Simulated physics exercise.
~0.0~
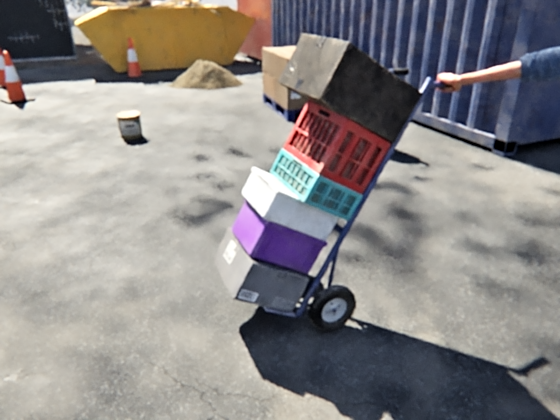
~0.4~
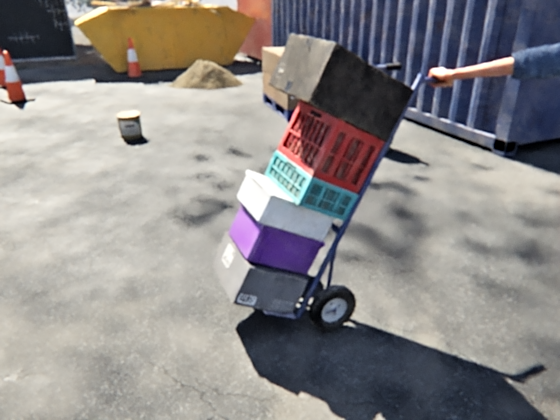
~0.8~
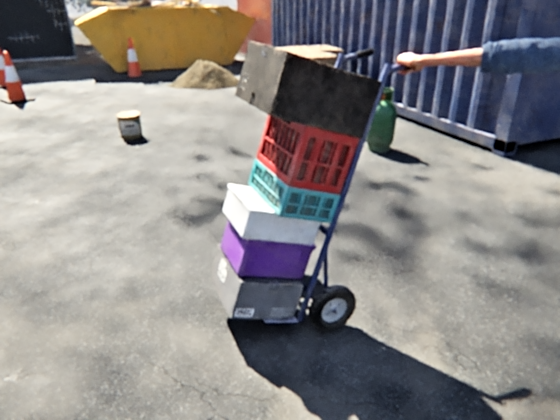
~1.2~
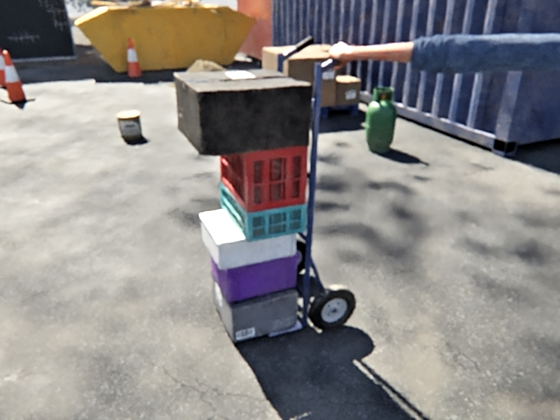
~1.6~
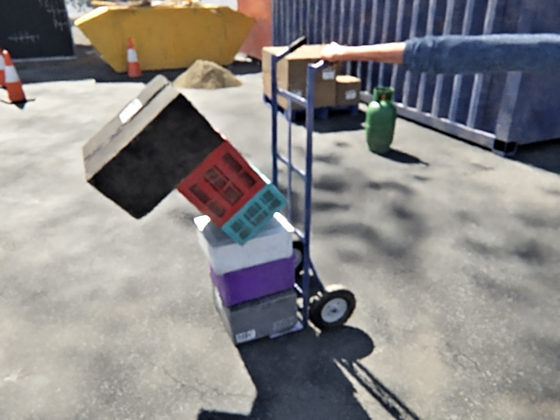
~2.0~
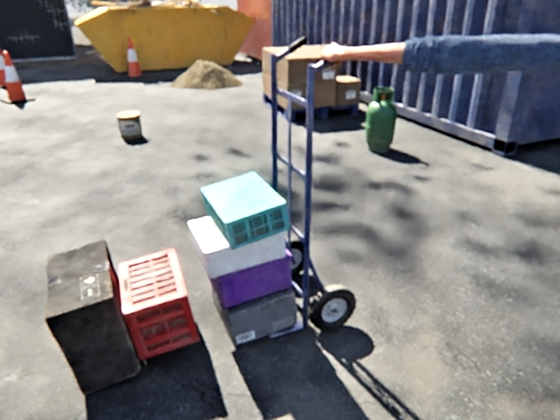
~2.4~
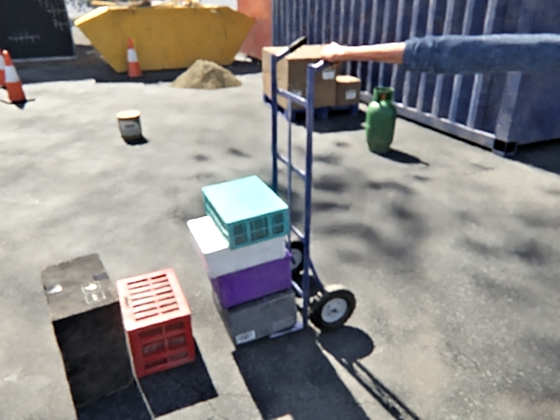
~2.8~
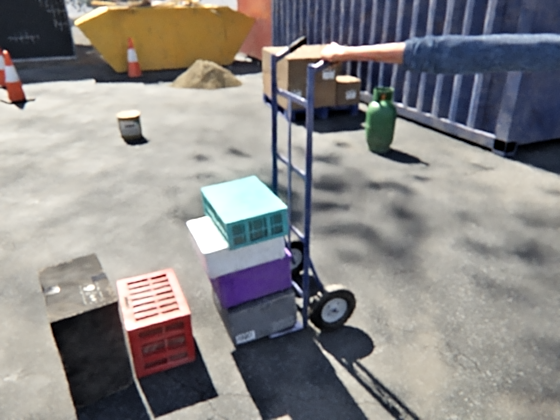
A hand swings a loaded hand truck upright, and the black box and red crate topple off leftward.
